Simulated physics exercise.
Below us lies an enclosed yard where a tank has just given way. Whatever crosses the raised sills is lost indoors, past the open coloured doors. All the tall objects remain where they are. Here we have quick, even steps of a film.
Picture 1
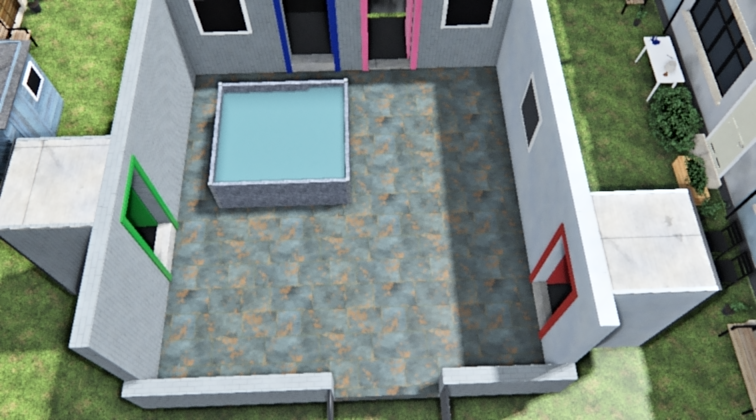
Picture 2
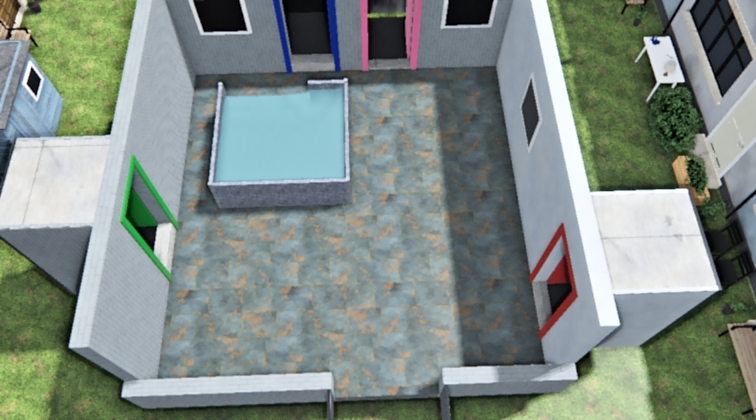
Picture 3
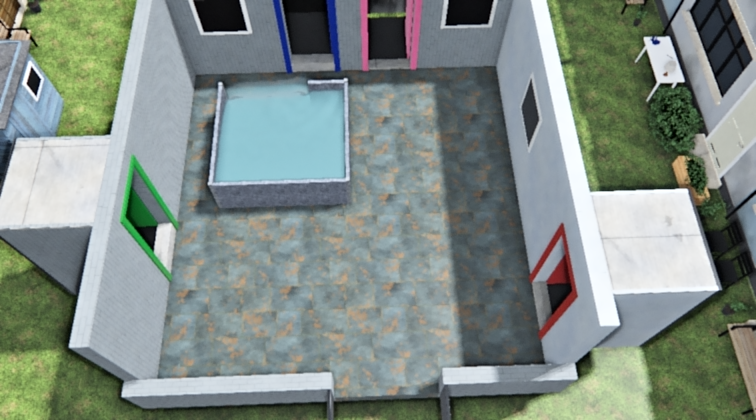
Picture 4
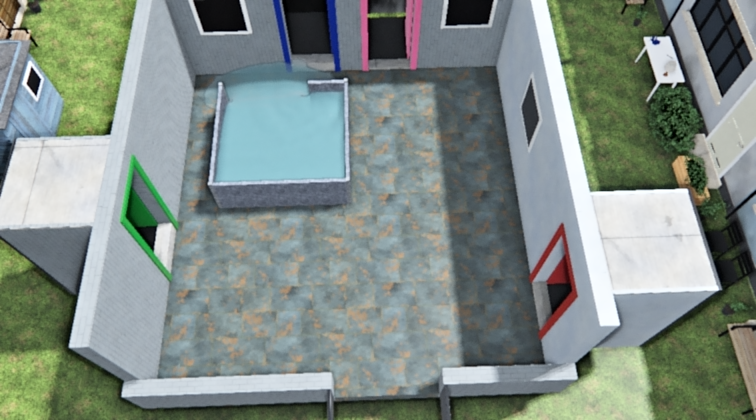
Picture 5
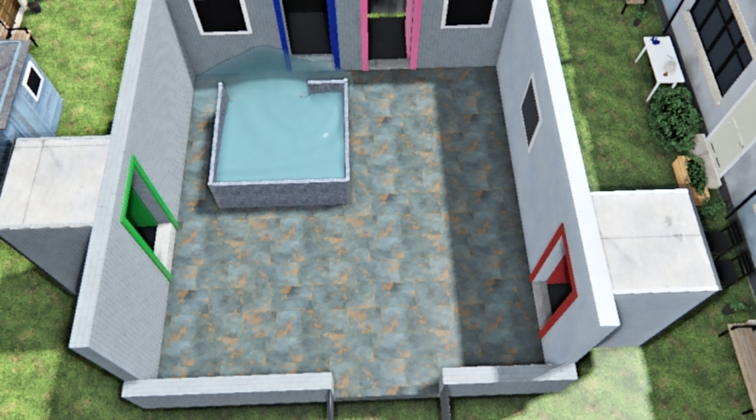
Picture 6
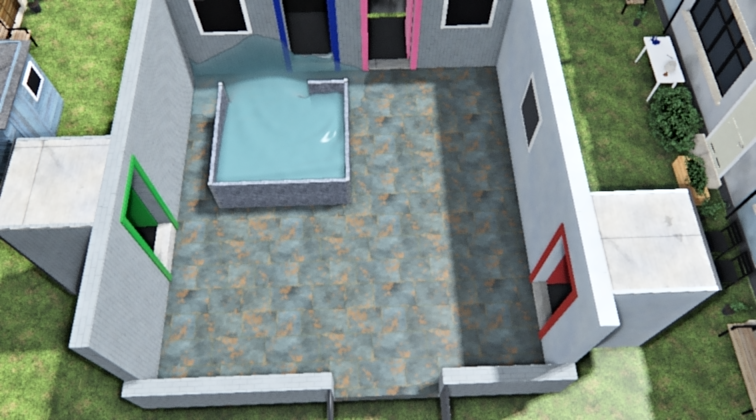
Water sits level and still in a square open tank inside a walled yard, until most of the tank's far wall disappears. The water then pours out through the gap, spreading across the tiled floor behind the tank and along the back wall, reaching past the blue-framed doorway.
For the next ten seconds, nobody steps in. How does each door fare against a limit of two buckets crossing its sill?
Result: The pink door is going to overshoot the allowance. The blue door is going to overshoot the allowance. The green door is going to stay inside the allowance. The red door is going to overshoot the allowance.
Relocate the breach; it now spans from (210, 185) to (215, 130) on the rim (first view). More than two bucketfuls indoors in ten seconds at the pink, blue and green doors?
Pink door: Crosses the line; blue door: Falls short; green door: Falls short.
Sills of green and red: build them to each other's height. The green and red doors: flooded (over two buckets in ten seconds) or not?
As I read it, the green door ends up above while the red door remains below.
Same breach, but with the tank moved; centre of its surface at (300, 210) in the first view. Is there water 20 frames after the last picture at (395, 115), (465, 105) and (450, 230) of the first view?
In that order: Reached by the flood, reached by the flood, not reached.
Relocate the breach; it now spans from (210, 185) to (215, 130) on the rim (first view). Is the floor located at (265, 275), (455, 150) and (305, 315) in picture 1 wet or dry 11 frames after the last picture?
So: Wetted, then spared, then wetted.
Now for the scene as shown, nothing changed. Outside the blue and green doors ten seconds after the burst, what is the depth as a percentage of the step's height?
Roughly 40 % and 20 %, respectively.
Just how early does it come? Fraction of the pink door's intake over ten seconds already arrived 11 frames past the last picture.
About 10 %.
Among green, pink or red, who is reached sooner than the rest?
That would be the pink-painted one.
A moment on, water covers 15 % of the floor; the pink door wet at the sill, nothing in, the blue door over two buckets in, the green door not reached, the red door not reached.
Next, water covers 35 % of the floor; the pink door under two buckets in, the blue door far over two buckets in, the green door wet at the sill, nothing in, the red door not reached.
Then, water covers 55 % of the floor; the pink door under two buckets in, the blue door far over two buckets in, the green door wet at the sill, nothing in, the red door not reached.
Later, water covers 85 % of the floor; the pink door over two buckets in, the blue door far over two buckets in, the green door wet at the sill, nothing in, the red door wet at the sill, nothing in.
In the end, water covers 100 % of the floor; the pink door over two buckets in, the blue door far over two buckets in, the green door wet at the sill, nothing in, the red door far over two buckets in.
